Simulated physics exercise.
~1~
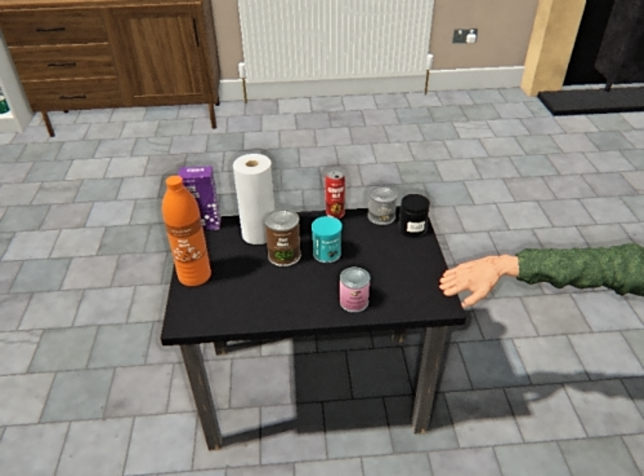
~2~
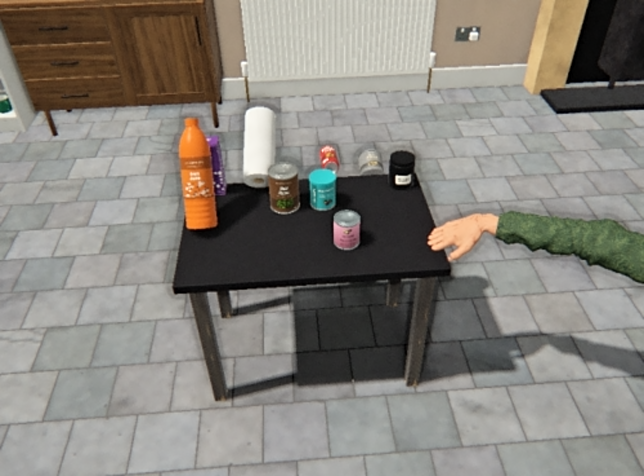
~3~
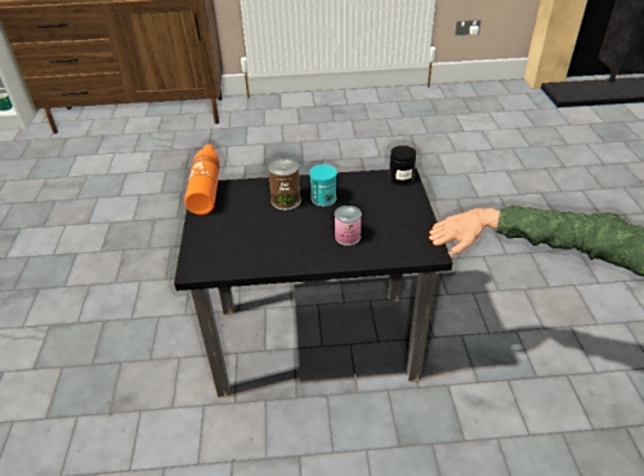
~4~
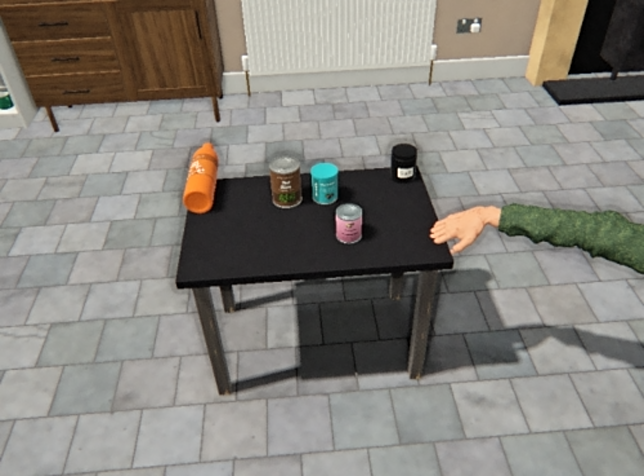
A hand beside a small black table as it jolts back, the rear items dropping off and an orange bottle toppling.
